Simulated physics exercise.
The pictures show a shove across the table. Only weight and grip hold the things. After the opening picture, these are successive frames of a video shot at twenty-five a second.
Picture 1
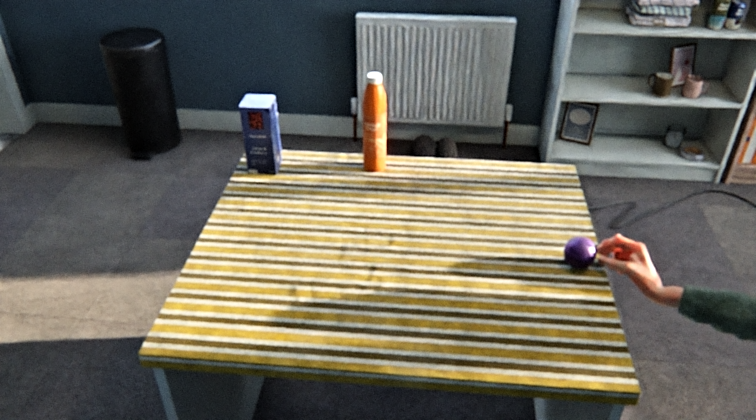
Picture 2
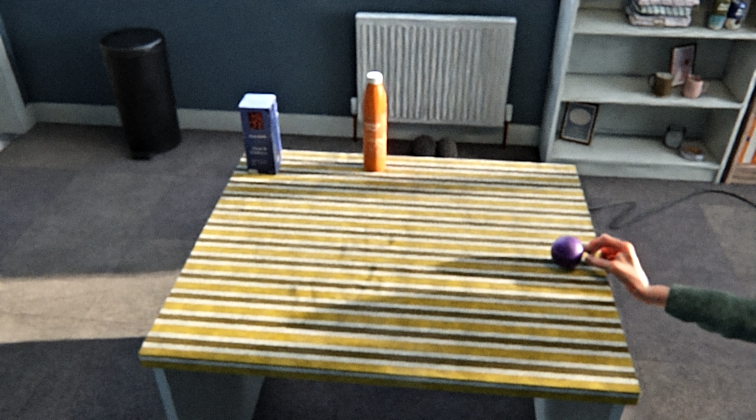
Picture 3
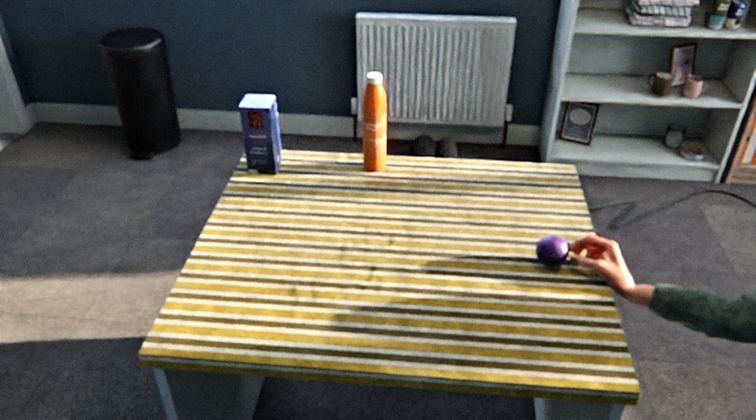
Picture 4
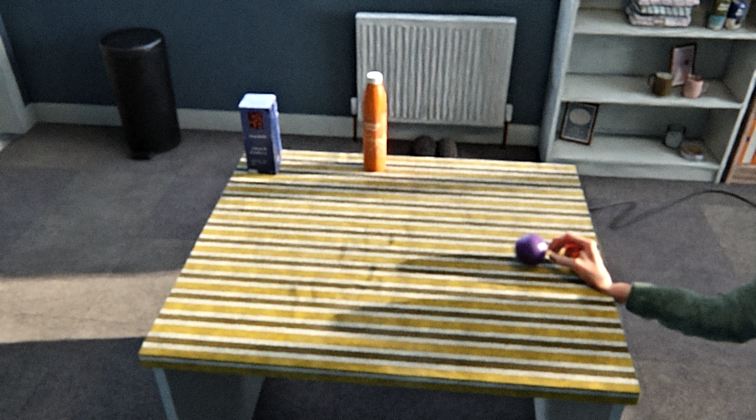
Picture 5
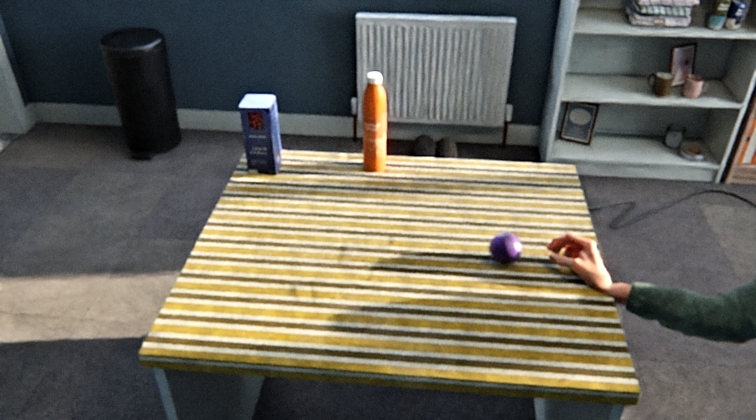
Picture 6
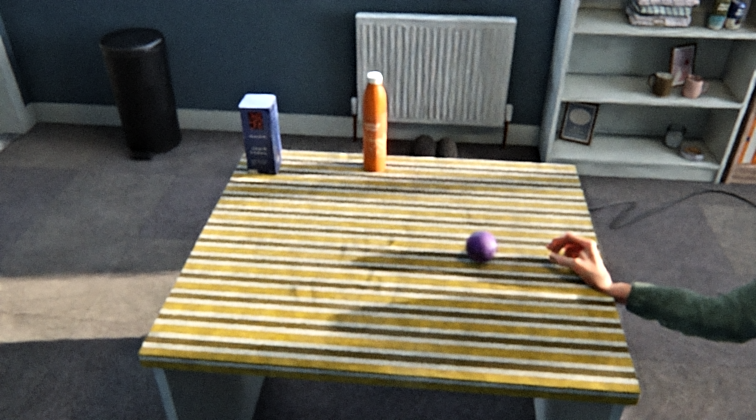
A purple ball sits near the right edge of a table with a yellow, white and dark striped top, seen from above in a room with a radiator. A blue box and an orange bottle stand at the back, with a black bin and pale shelves beyond. A green-sleeved hand pushes the ball left, then stays back as it rolls on, the camera still.
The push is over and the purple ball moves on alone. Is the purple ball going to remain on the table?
The purple ball goes over the edge.
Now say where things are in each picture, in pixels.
Under the hand; purple ball (580, 252), in the first picture.
Under the hand; purple ball (567, 252), in the second picture.
Under the hand; purple ball (552, 251), in the third picture.
Purple ball (531, 249), in the fourth picture.
Purple ball (505, 248) displaced about its own width, in the fifth picture.
Purple ball (481, 247) displaced about its own width, in the sixth picture.
Then, 0.40 s past the last view, purple ball displaced well along near (256, 233).
Then, 0.80 s past the last view, purple ball now off the table.
Finally, off the table, purple ball.
